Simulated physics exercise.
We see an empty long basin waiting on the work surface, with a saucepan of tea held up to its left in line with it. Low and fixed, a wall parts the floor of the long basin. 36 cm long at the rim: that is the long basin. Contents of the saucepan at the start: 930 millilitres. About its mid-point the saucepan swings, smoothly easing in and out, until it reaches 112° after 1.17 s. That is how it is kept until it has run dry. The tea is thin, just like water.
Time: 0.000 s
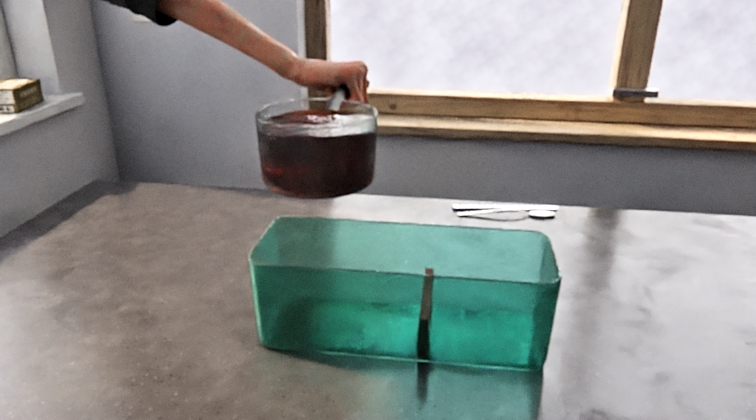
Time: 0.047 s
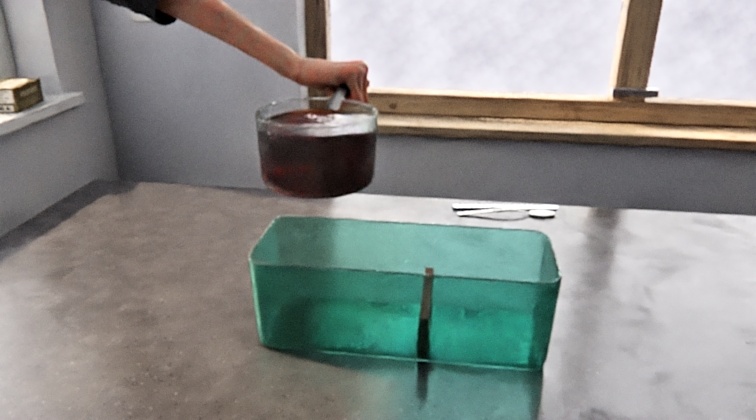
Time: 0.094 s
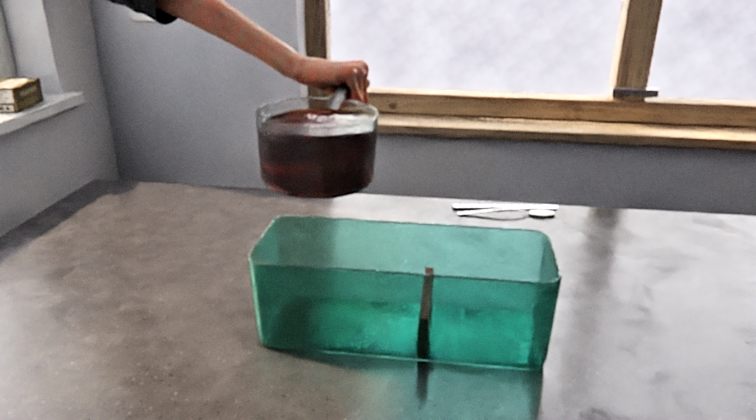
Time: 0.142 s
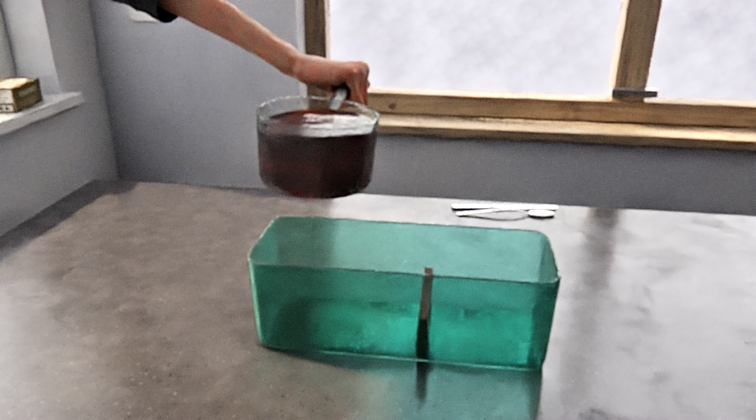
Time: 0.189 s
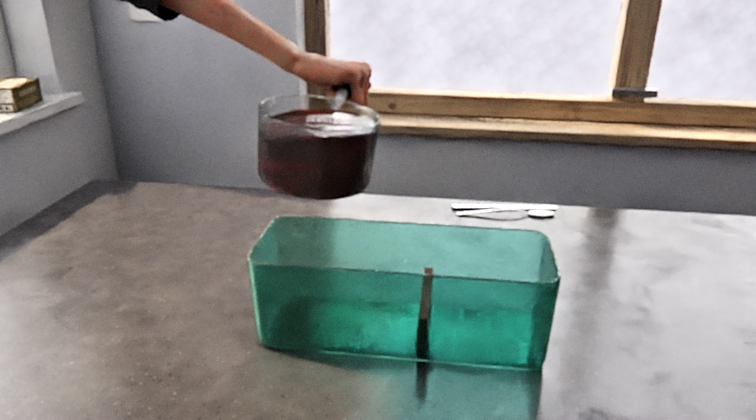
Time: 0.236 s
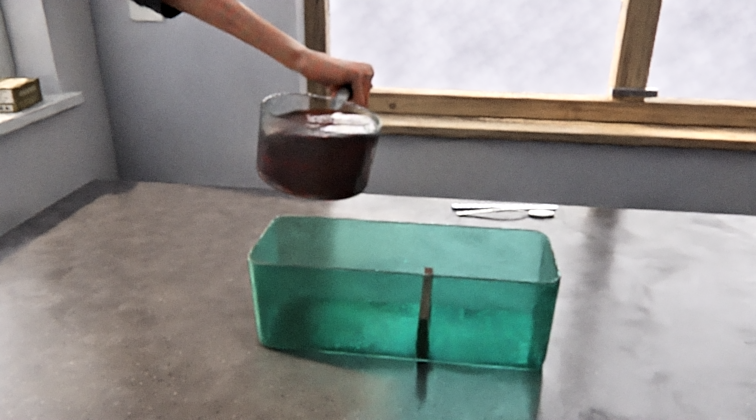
A hand holds a glass saucepan of dark tea above a green basin, tilting it slightly.
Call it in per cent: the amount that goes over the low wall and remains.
I would put it at about 53 per cent.
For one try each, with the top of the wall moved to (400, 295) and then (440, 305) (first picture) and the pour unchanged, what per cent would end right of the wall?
Roughly 75 per cent, then 40 per cent.
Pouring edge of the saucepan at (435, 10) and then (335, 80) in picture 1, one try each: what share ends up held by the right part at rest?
In order, 90 and 5 per cent.
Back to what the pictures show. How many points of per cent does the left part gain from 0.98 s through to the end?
16 %.
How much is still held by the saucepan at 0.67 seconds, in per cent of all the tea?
Fraction remaining: Approx. 60 per cent.
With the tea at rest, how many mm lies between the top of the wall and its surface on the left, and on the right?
Near 40 mm for the left and near 30 mm for the right.
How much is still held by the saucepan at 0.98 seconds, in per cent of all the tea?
10 in a hundred, give or take.
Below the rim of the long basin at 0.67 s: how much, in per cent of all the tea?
Some 14 per cent.
Then, 0.67 s in, the tilt is 68° and 60 per cent is still to pour, 4 is left of the wall and 10 right of it.
Then, 0.98 s in, the tilt is 105° and 10 per cent is still to pour, 30 is left of the wall and 52 right of it.
Then, 1.31 s in, the tilt is 112° and 0 per cent is still to pour, 47 is left of the wall and 52 right of it.
Then, 1.67 s in, the tilt is 112° and 0 per cent is still to pour, 47 is left of the wall and 53 right of it.
Finally, 47 per cent lies left of the wall, 53 right of it and 1 outside.
